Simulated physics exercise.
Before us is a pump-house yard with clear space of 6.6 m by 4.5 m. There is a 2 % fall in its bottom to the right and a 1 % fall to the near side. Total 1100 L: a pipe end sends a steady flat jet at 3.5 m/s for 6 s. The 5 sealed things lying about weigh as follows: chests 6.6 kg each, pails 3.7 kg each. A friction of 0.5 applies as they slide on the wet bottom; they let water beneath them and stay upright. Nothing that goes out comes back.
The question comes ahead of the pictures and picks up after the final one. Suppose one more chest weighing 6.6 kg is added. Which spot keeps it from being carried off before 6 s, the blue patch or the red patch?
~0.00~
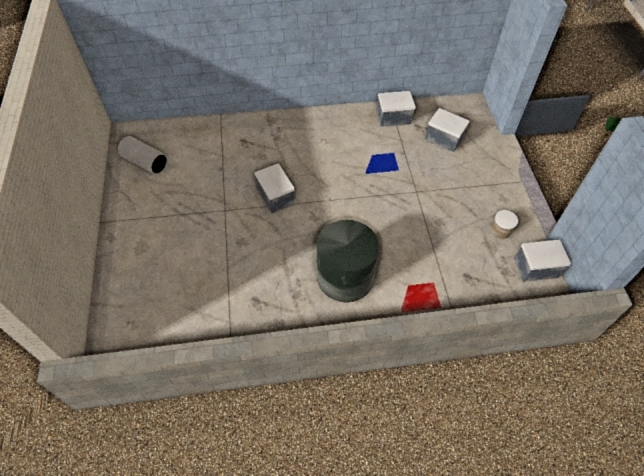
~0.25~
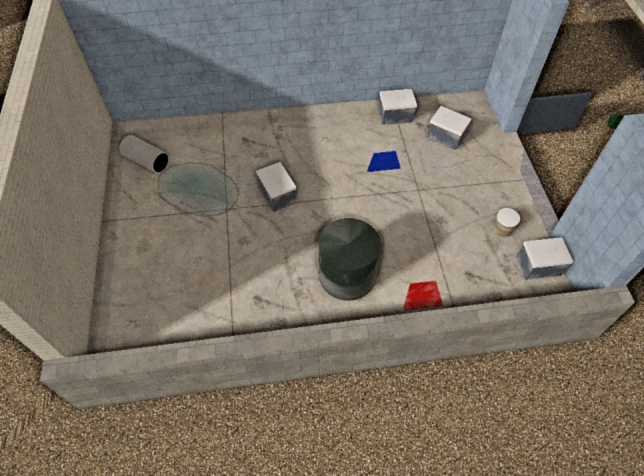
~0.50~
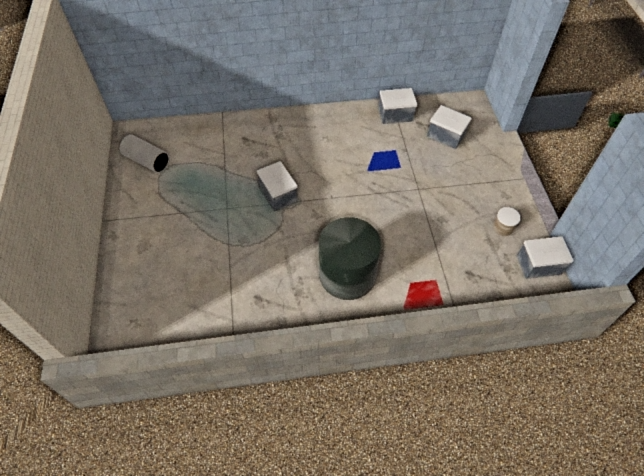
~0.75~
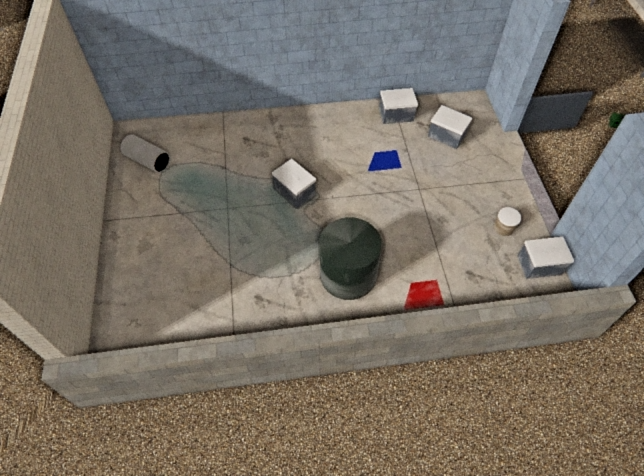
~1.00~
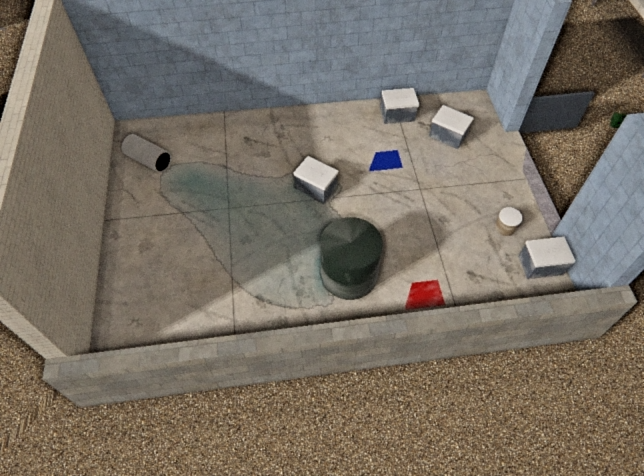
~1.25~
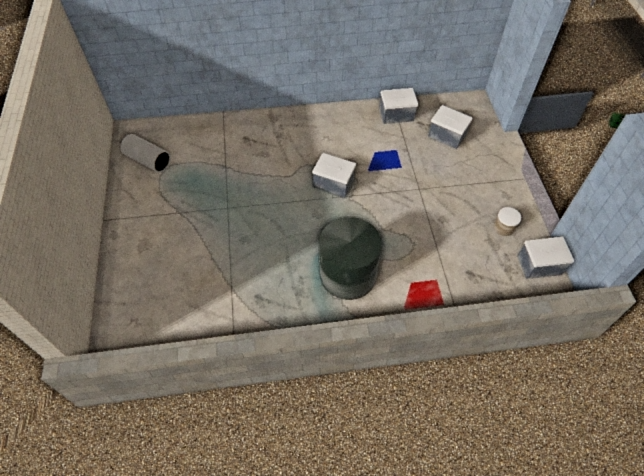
The blue patch.
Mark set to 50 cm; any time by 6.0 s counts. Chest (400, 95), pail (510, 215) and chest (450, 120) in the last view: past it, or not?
Going one by one: Within it, beyond it, within it.
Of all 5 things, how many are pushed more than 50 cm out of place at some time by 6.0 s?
The total is 2.
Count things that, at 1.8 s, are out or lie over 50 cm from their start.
It comes to 1.
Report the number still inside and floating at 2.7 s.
At that point I count 0.
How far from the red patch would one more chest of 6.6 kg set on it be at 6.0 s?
Distance: Approx. 250 cm.
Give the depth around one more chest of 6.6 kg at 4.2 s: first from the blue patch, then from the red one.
In turn 0 and 7 cm.
After 1.8 s on blue it would be 0 cm off in 0 cm of water; on red it would be 0 cm off in 0 cm of water.
After 2.7 s on blue it would be 0 cm off in 0 cm of water; on red it would be 11 cm off in 3 cm of water.
After 4.2 s on blue it would be 0 cm off in 0 cm of water; on red it would be 128 cm off in 7 cm of water.
After 6.0 s on blue it would be 0 cm off in 0 cm of water; on red it would be 228 cm off in 10 cm of water.
